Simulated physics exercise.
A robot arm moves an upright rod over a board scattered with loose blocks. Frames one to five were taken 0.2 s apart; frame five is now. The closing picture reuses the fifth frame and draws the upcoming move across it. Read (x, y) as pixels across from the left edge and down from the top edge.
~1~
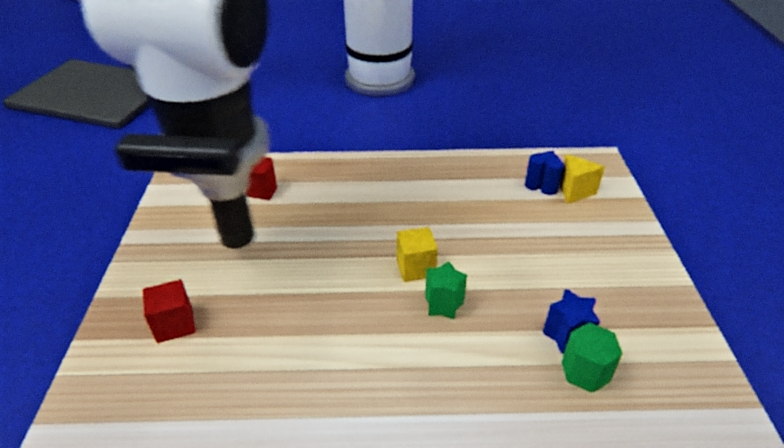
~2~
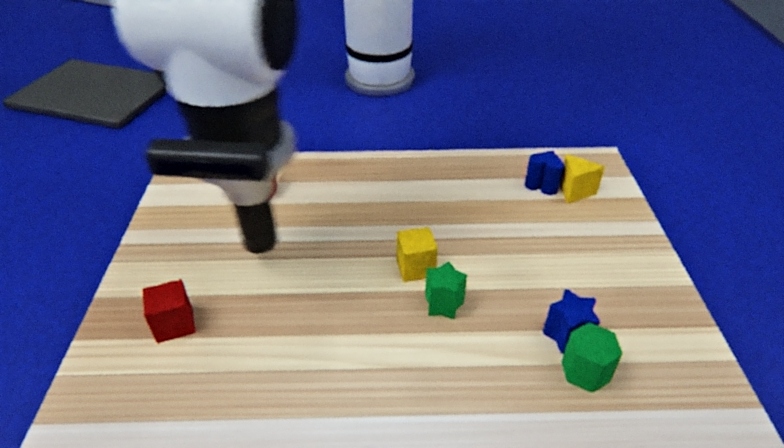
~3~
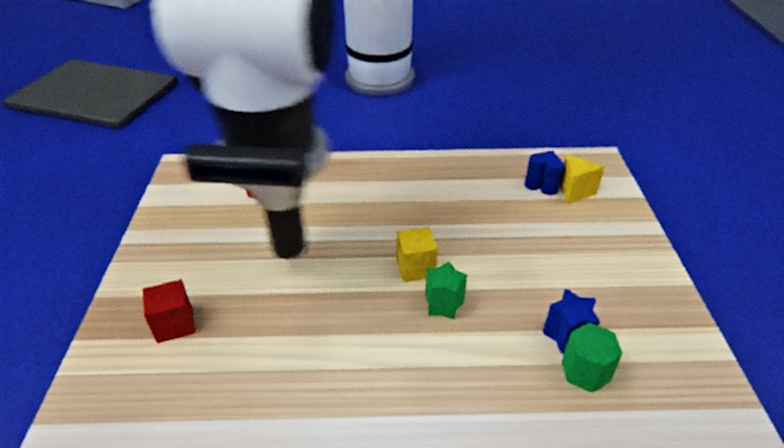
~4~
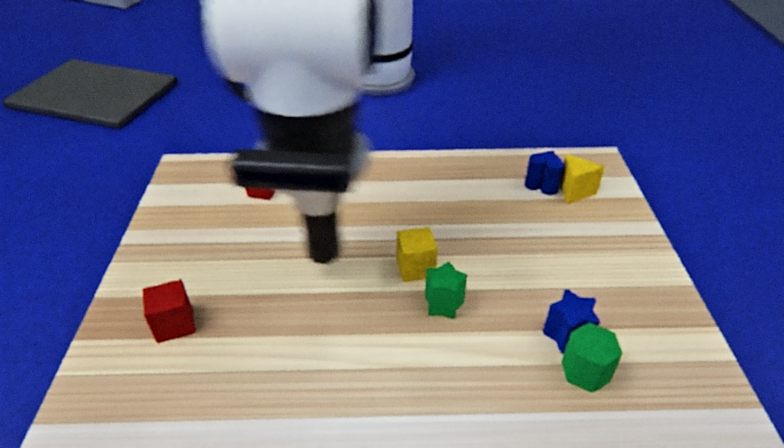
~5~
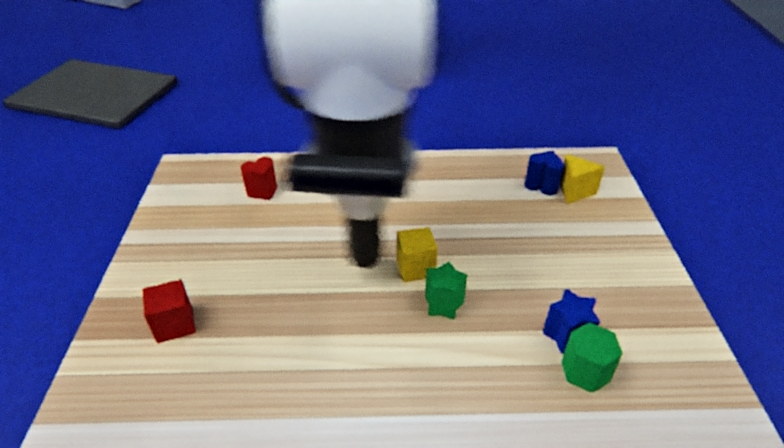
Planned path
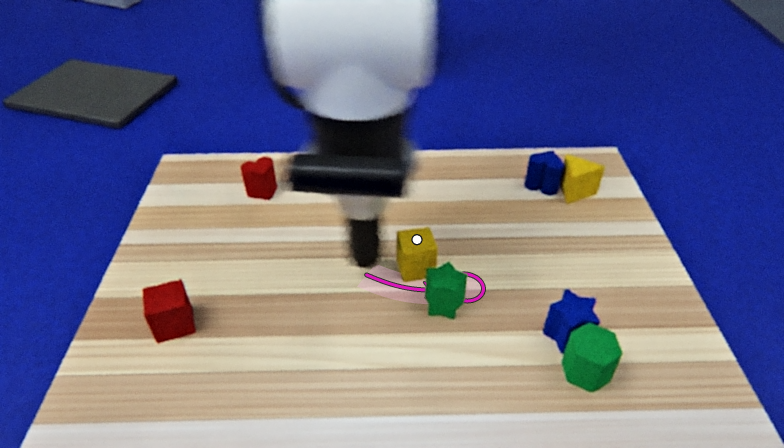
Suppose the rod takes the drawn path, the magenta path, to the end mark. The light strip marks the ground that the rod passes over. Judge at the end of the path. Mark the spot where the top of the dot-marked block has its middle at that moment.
When the path ends, it will be at (441, 235).
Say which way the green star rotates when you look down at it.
I'd predict that, seen from above, the green star rotates clockwise.
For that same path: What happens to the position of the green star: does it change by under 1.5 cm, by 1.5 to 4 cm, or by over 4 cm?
Between 1.5 and 4 cm.
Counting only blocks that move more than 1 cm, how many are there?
Total: Two.
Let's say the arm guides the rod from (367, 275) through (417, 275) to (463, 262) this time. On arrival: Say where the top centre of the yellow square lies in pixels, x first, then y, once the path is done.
So, by the moment the path ends, you'll find the top centre of the yellow square at (492, 220).
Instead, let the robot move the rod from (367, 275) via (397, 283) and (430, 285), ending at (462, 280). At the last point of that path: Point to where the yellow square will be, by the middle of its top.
The yellow square ends near (453, 228).
Path on the board, from (367, 275) over (397, 286) and (431, 290) to (465, 287); the dot is on the yellow square.
What follows on the original path. One third of the way, rod at (397, 268); yellow square at (424, 240), turned 20° anticlockwise.
Two thirds of the way, rod at (432, 272); yellow square at (438, 237), turned 70° anticlockwise; green star at (465, 282), turned 20° clockwise.
At the end, rod at (467, 269); yellow square at (441, 235), turned 80° anticlockwise; green star at (481, 284), turned 80° clockwise.
